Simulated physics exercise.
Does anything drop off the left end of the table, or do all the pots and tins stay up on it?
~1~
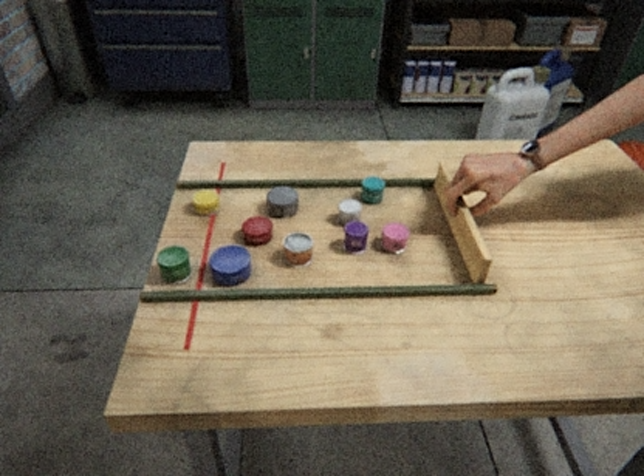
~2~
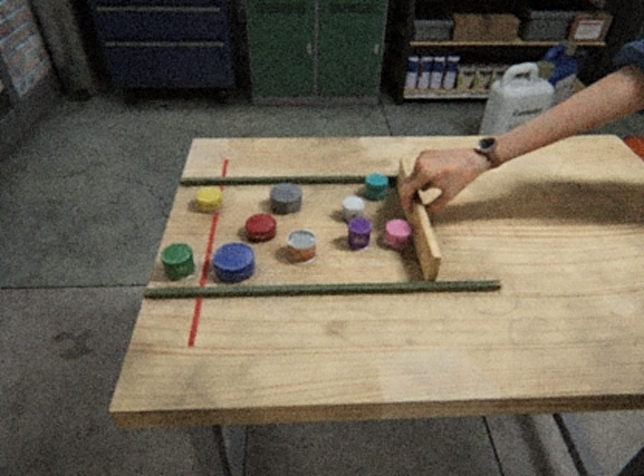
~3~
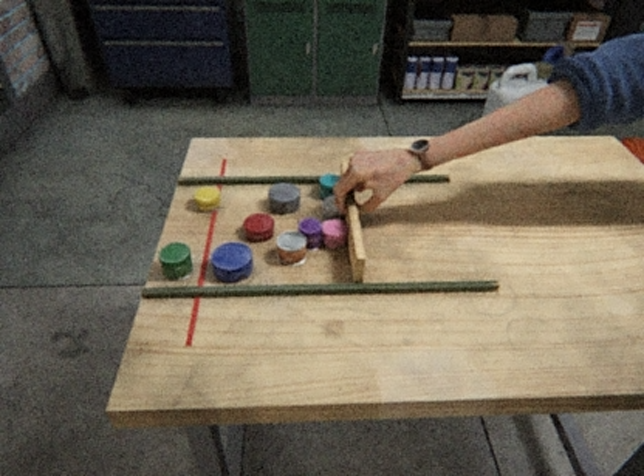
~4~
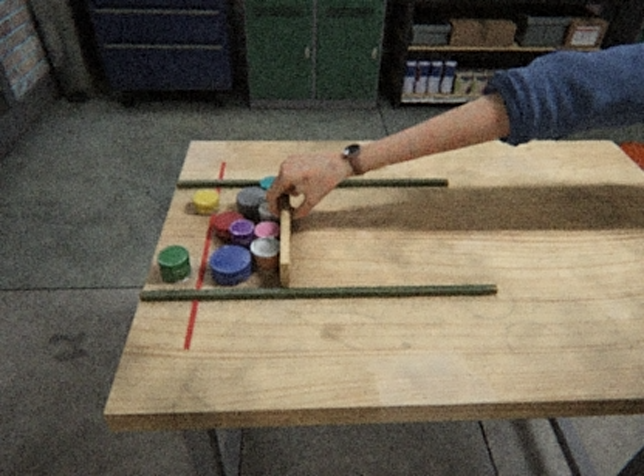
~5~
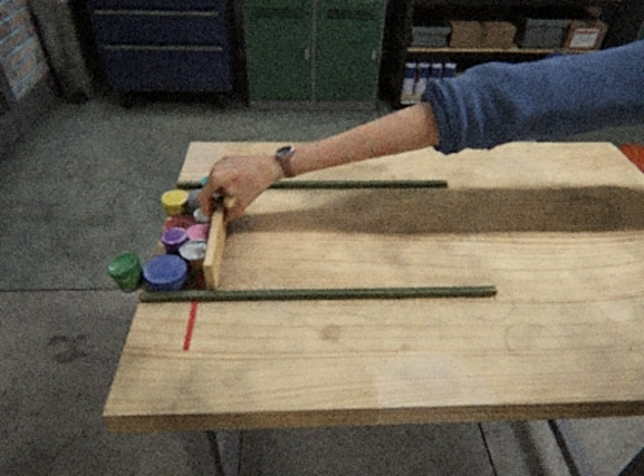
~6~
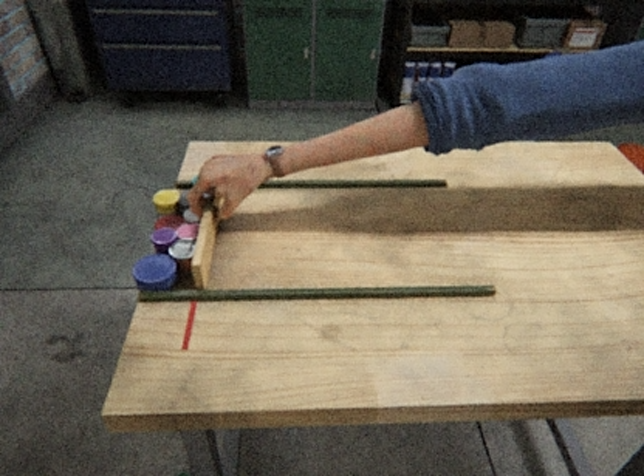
Something does drop off, as the green tin goes over the left edge. The blue one and others remain bunched in front of the board.
